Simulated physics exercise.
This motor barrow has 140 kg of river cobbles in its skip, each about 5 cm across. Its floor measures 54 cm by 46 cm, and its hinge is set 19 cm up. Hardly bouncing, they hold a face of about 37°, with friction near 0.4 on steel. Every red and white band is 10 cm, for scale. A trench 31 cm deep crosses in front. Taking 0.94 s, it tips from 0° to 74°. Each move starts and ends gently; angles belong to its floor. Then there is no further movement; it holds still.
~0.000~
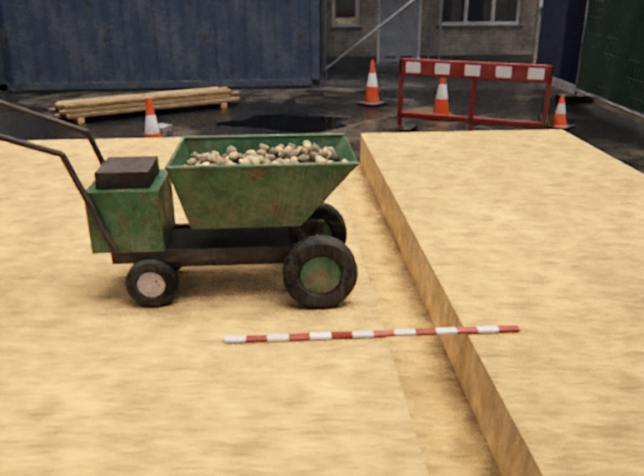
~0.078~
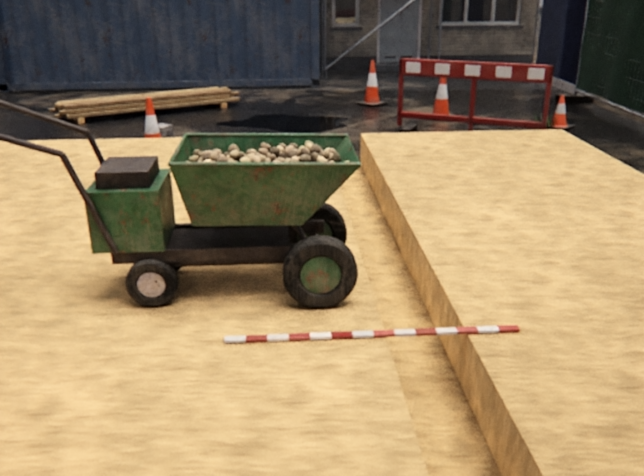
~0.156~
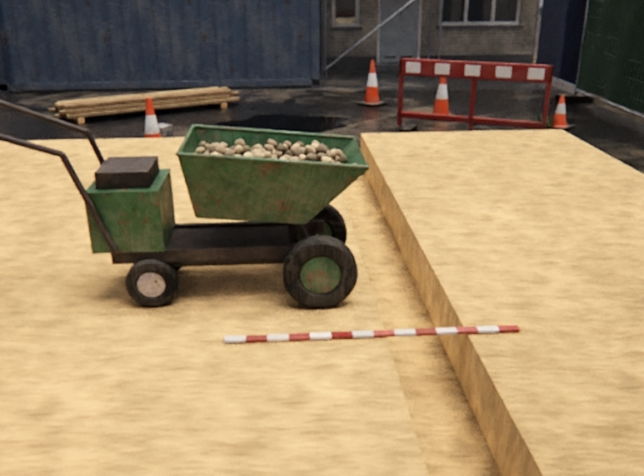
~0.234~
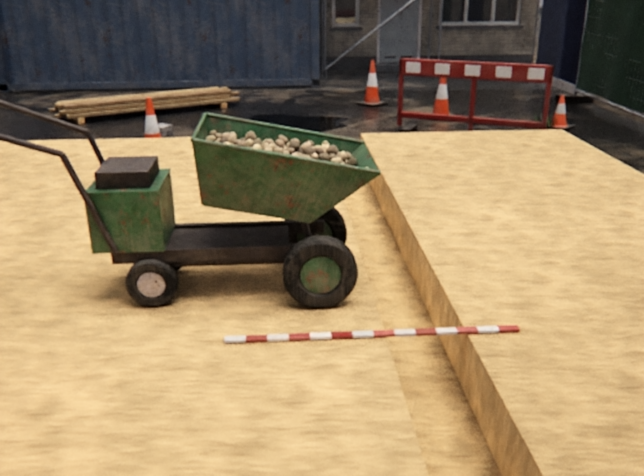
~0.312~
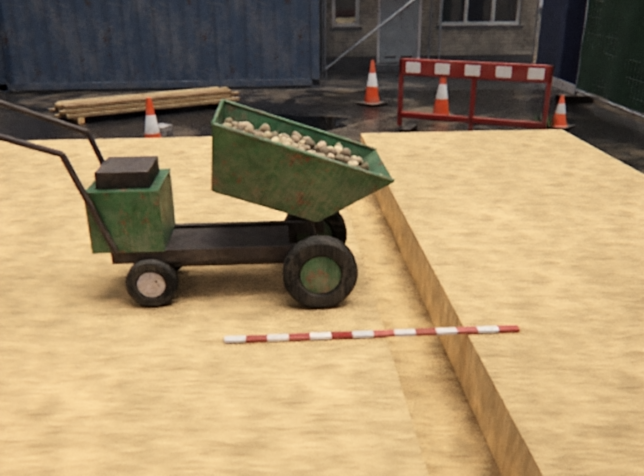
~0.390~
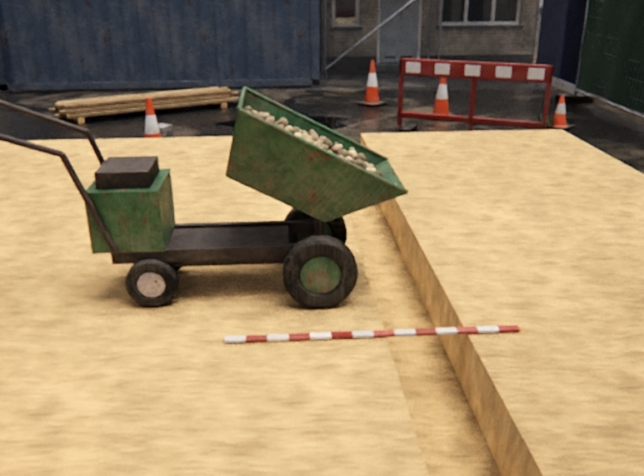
The video shows a green motor barrow loaded with rounded stones standing still on a pale surface beside a step-like edge, while its skip gradually tilts, the left end rising and the right lip lowering as the stones shift.
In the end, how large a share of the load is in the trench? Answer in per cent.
A share of roughly 23 %.
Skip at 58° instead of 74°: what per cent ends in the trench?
It comes out at about 25 percent.
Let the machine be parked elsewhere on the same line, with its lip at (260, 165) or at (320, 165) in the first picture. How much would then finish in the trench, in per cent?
First some 95, then 60 per cent.
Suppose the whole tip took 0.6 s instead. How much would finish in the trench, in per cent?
With that change, it comes to around 15 per cent.
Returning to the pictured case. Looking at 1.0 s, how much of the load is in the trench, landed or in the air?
Around 0 per cent of it, at that instant.
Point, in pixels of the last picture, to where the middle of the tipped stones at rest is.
Their middle ends up near (480, 274).
After 0.7 s the floor is at 62°; 100 % in the skip; the foremost stones are at (430, 225).
After 1.0 s the floor is at 74°; 57 % in the skip, 2 % in the trench, 41 % past the trench; the foremost stones are at (520, 276).
After 1.4 s the floor is at 74°; 17 % in the skip, 8 % in the trench, 75 % past the trench; the foremost stones are at (622, 258).
After 3.3 s the floor is at 74°; 0 % in the skip, 23 % in the trench, 77 % past the trench; the foremost stones are past the picture's edge.
